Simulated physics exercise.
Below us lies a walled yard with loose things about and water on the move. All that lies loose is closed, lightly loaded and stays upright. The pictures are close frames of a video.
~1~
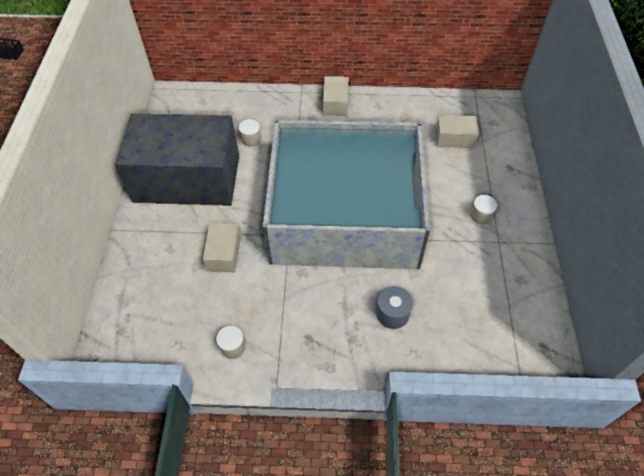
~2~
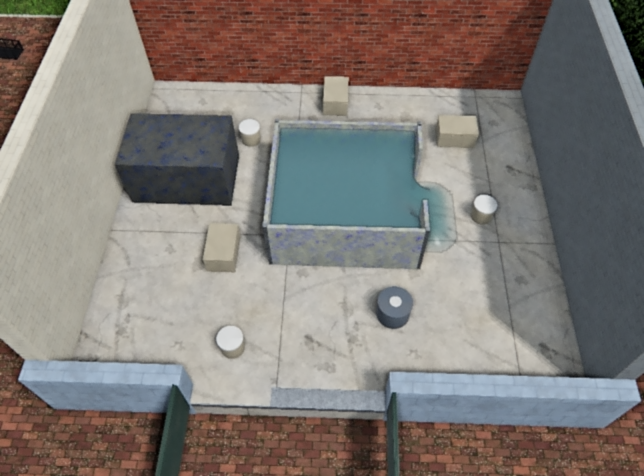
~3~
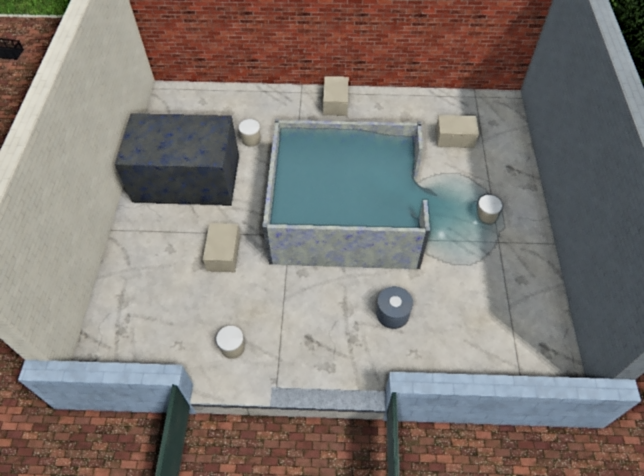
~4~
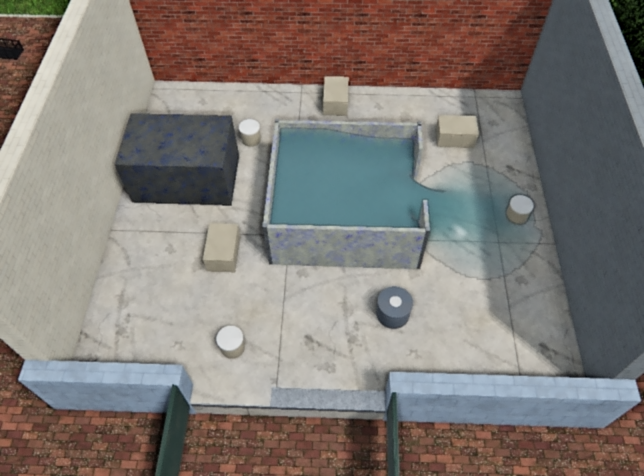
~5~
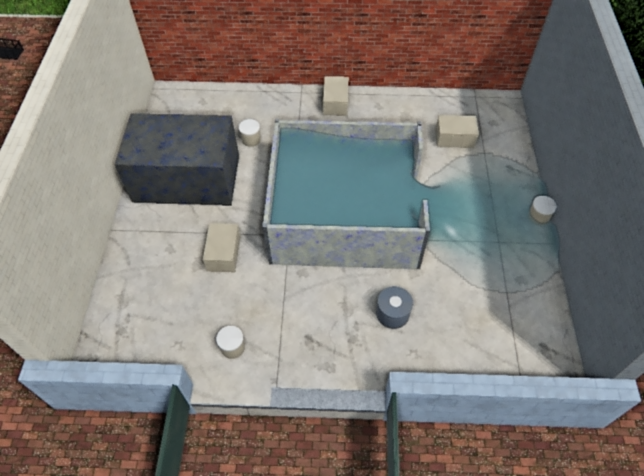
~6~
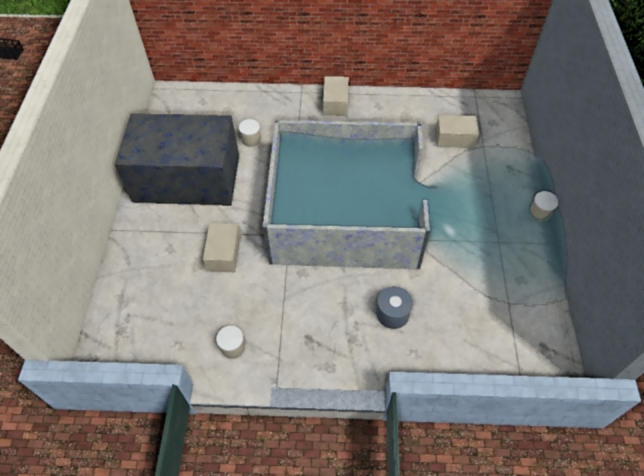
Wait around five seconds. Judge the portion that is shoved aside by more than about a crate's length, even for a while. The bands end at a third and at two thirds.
It is at least two thirds.
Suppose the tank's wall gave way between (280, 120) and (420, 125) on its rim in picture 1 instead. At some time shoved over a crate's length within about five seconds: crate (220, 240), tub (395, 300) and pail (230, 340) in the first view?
As listed: No, not that far, not that far.
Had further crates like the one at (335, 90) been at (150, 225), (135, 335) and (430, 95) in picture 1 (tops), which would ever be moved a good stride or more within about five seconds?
In turn: Never so far, no, swept aside.
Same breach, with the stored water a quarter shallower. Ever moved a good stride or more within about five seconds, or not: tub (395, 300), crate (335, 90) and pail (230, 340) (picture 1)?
One after the other: Less than that, yes, that far or more.
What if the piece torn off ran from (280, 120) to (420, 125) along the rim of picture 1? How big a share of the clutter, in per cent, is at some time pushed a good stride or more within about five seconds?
Some 60 per cent.
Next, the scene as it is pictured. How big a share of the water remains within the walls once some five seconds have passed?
I make it 98 per cent.
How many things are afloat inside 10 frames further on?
That makes 1.
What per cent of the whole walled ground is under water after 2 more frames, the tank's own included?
Roughly 25 per cent.
A moment on, 1 of 7 are well off their spots; 1 afloat.
Next, 1 of 7 are well off their spots; 1 afloat.
Later, 2 of 7 are well off their spots; 1 afloat.
In the end, 5 of 7 are well off their spots, and 5 have been at some point; 1 afloat.
